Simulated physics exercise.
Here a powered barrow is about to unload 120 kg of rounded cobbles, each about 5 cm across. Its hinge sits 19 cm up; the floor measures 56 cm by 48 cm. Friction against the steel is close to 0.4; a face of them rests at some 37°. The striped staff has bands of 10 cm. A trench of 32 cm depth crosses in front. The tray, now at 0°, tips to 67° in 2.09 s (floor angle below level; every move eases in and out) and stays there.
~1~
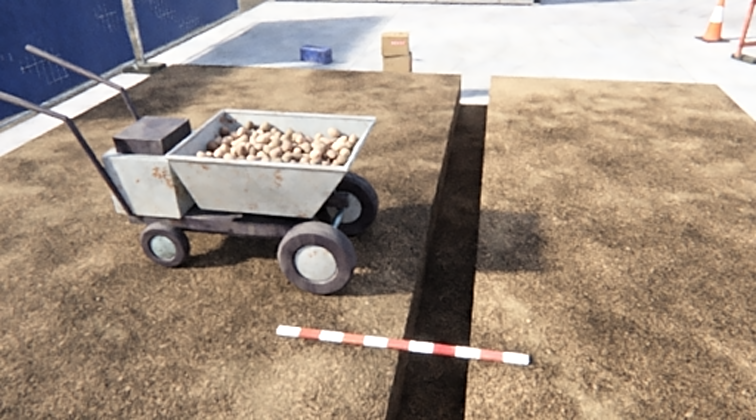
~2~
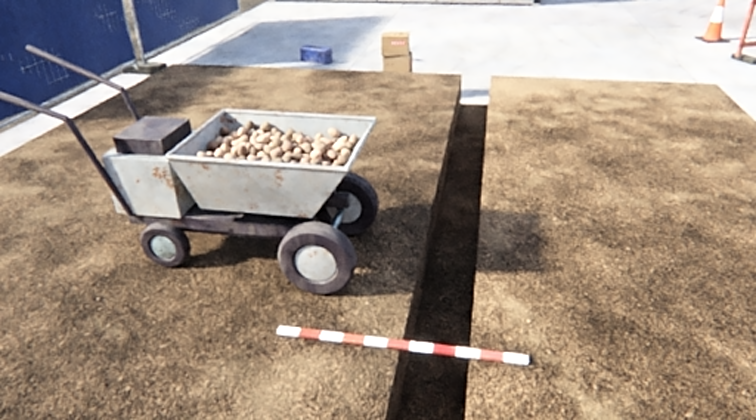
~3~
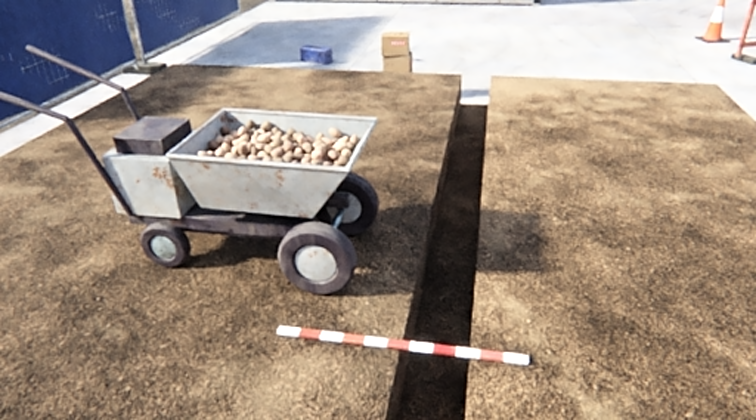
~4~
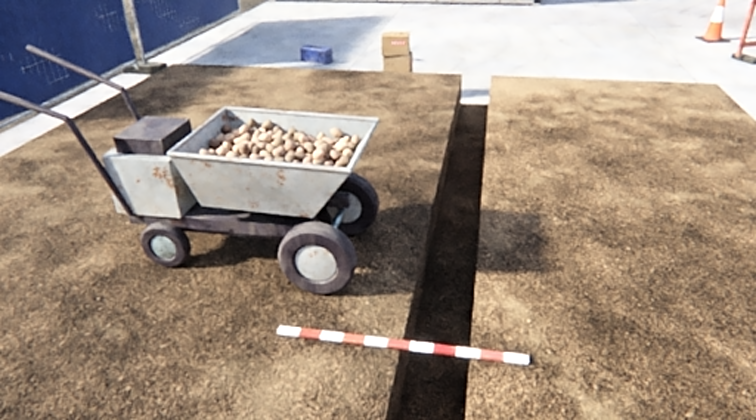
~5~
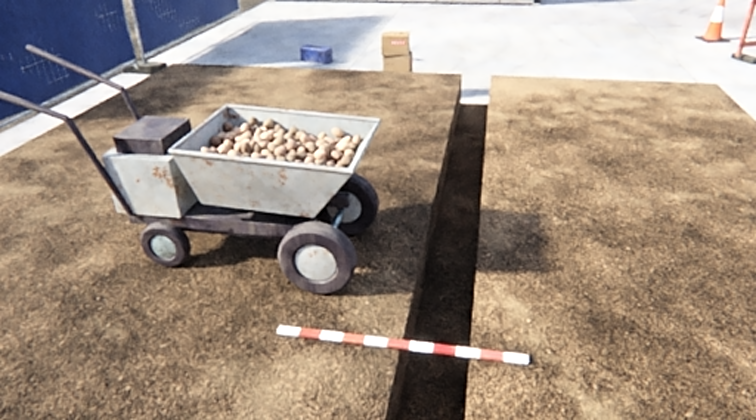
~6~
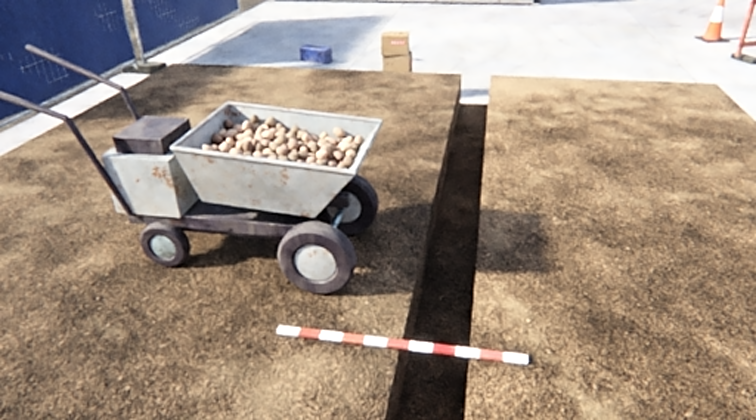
On a patch of brown dirt beside a narrow trench, a wheeled barrow full of rounded stones stood still while its metal tray tilted very slightly toward the right, its back edge rising a little.
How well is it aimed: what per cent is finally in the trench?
Close to 80 in a hundred.
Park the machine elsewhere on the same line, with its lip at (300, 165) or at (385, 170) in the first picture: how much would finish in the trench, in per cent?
About 80 and 40 per cent.
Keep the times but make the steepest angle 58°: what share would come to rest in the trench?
Then about 45 per cent.
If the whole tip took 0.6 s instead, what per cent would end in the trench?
In that case some 55 per cent.
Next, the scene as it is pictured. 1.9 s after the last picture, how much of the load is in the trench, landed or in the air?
Some 25 per cent.
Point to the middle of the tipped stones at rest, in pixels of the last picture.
Their middle is at about (454, 301).
Then, 1.3 s after the last picture the floor is at 57°, 100 % in the tray; the foremost stones are at (431, 222).
Then, 1.9 s after the last picture the floor is at 67°, 66 % in the tray, 25 % in the trench, 9 % past the trench; the foremost stones are at (527, 279).
Then, 2.2 s after the last picture the floor is at 67°, 40 % in the tray, 42 % in the trench, 18 % past the trench; the foremost stones are at (571, 280).
Then, 4.2 s after the last picture the floor is at 67°, 1 % in the tray, 80 % in the trench, 19 % past the trench; the foremost stones are at (588, 270).
